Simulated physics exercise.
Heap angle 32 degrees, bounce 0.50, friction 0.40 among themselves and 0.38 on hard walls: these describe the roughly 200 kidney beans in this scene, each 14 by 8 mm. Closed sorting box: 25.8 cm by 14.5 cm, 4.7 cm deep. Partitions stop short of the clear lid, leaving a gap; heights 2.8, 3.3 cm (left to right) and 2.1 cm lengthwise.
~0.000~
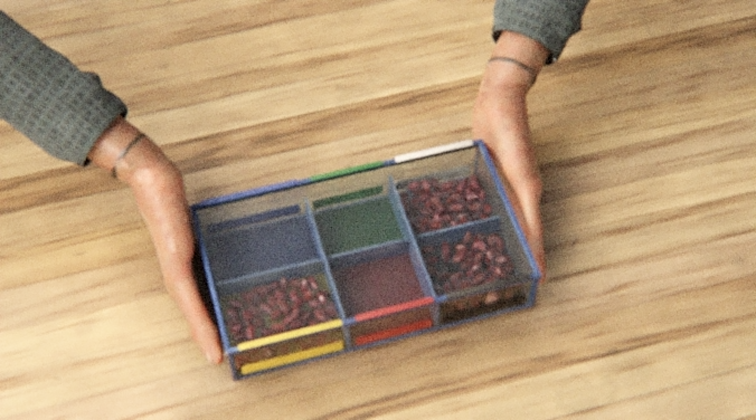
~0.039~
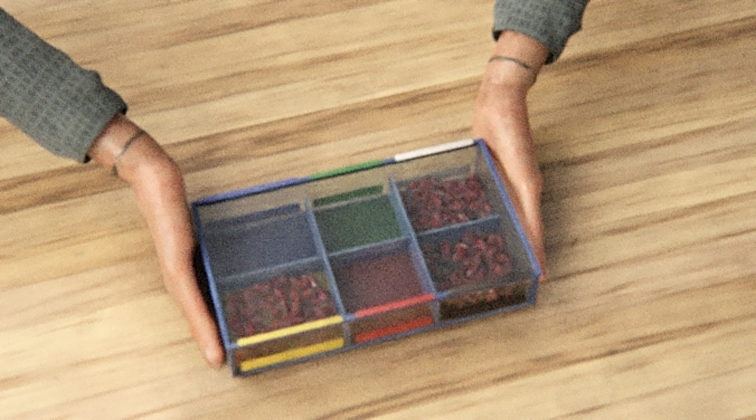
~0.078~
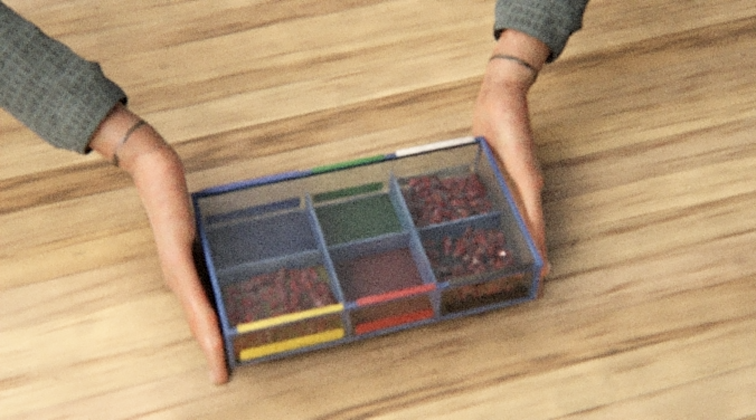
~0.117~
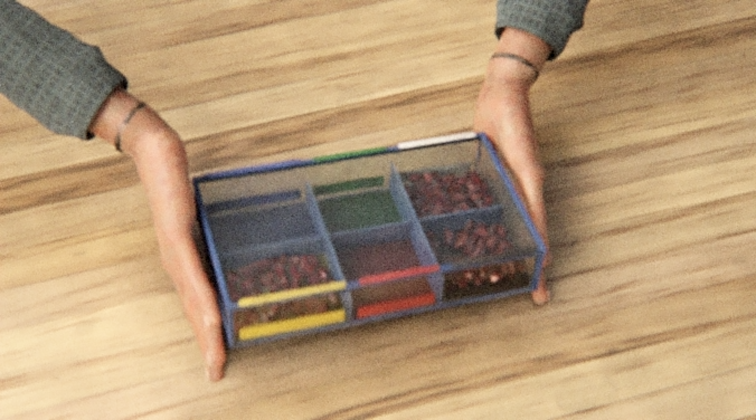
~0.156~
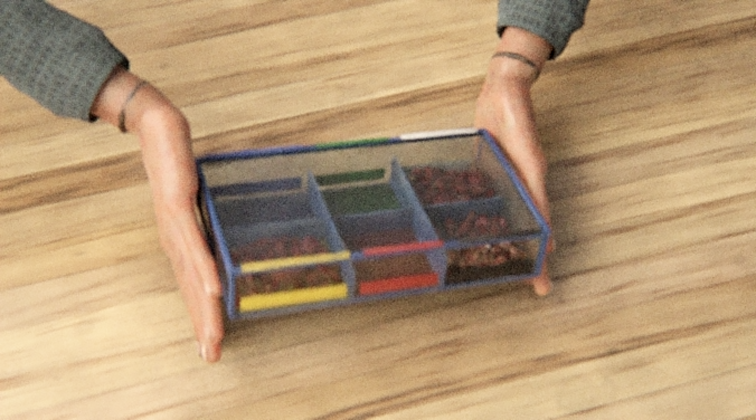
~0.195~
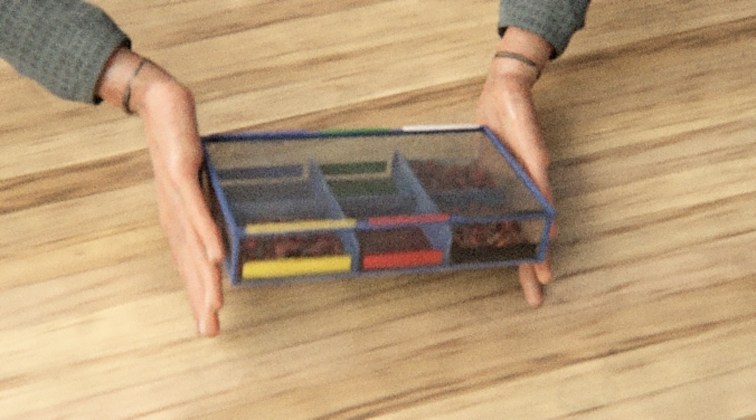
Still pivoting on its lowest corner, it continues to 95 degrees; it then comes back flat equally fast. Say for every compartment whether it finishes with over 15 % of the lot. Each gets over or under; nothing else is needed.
Red ends under. Blue ends under. Green ends over. Yellow ends under. White ends over. Black ends under.
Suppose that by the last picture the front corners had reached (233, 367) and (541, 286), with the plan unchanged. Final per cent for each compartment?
In per cent, the final split is red 5, blue 0, green 0, yellow 35, white 5, black 60.
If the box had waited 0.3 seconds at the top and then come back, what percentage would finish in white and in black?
Final amounts, white 60% and black 10%.
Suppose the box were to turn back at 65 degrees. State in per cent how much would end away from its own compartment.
About 25 per cent.
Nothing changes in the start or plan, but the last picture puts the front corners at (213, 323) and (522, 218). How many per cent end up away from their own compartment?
I'd put it at about 45 per cent.
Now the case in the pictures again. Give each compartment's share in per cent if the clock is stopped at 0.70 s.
Red 0, blue 20, green 5, yellow 5, white 50, black 15.
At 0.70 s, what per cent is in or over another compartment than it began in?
Roughly 40 in a hundred.
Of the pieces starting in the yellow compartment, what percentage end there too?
Roughly 0 per cent.
After 0.70 s, tilt 94 degrees; blue 20 %, green 5 %, yellow 5 %, white 50 %, black 15 %.
After 1.03 s, tilt 39 degrees; blue 10 %, green 20 %, white 60 %, black 10 %.
After 1.46 s, tilt 0 degrees; blue 10 %, green 20 %, white 60 %, black 10 %.
In the end, at 2.0 s, red 0 %, blue 10 %, green 20 %, yellow 0 %, white 60 %, black 10 %.
